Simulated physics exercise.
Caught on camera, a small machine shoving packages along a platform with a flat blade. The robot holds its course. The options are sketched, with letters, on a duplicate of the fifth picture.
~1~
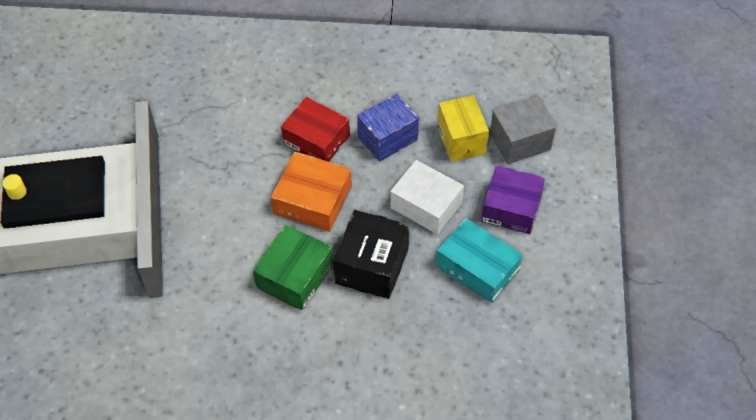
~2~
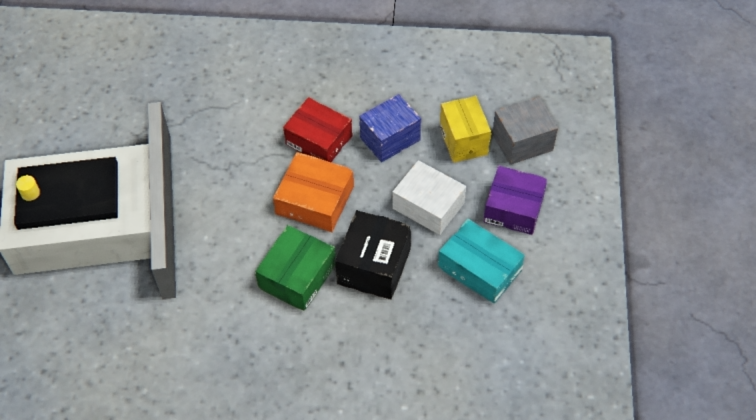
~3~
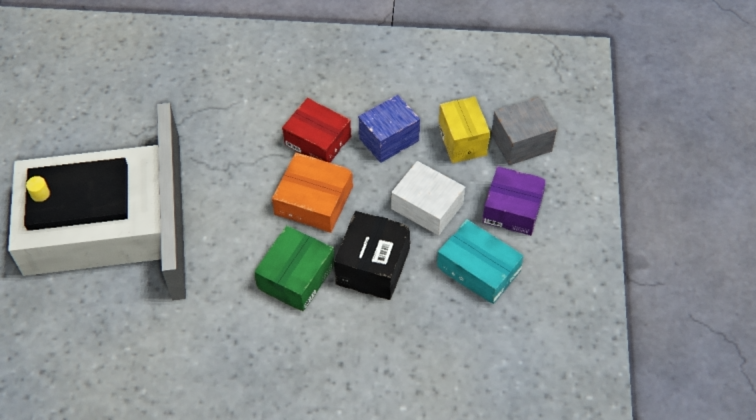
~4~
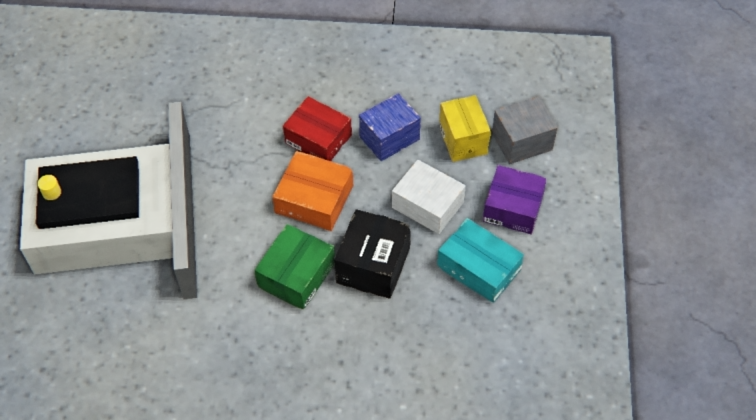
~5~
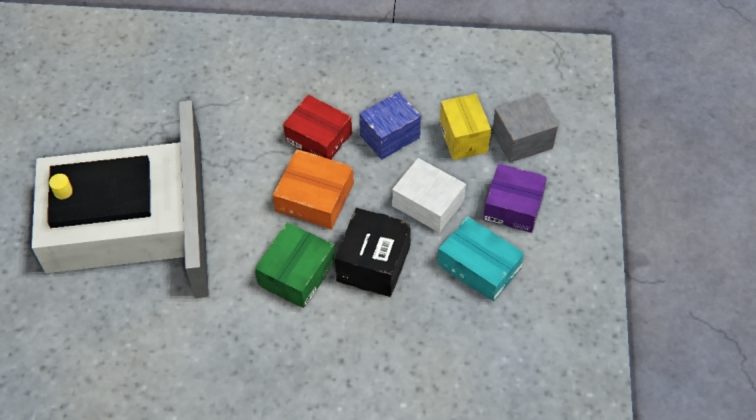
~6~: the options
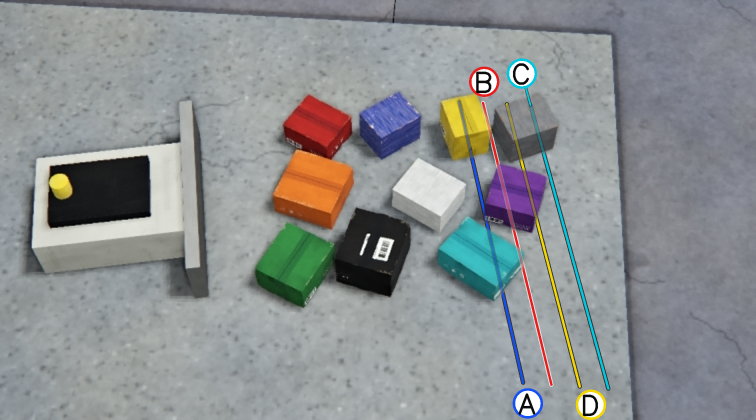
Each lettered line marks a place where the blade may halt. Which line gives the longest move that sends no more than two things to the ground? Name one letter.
It should halt at B.
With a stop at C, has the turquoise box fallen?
Yes.
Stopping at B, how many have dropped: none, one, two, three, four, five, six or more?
In all, two.
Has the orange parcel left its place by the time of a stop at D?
Yes.
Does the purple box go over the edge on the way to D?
Yes.
On the marked copy, A at (489, 230); B at (514, 232); C at (566, 235); D at (540, 234).
Taking B. A third of the way, robot (224, 196); red box (339, 125); blue crate (395, 127).
Two thirds of the way, robot (341, 203); turquoise box (596, 264); purple box (571, 197).
When it is over, robot (433, 209); purple box over the edge; turquoise box over the edge; two fallen.
As for the rest, A is within the limit but short; C drops four; D drops four.
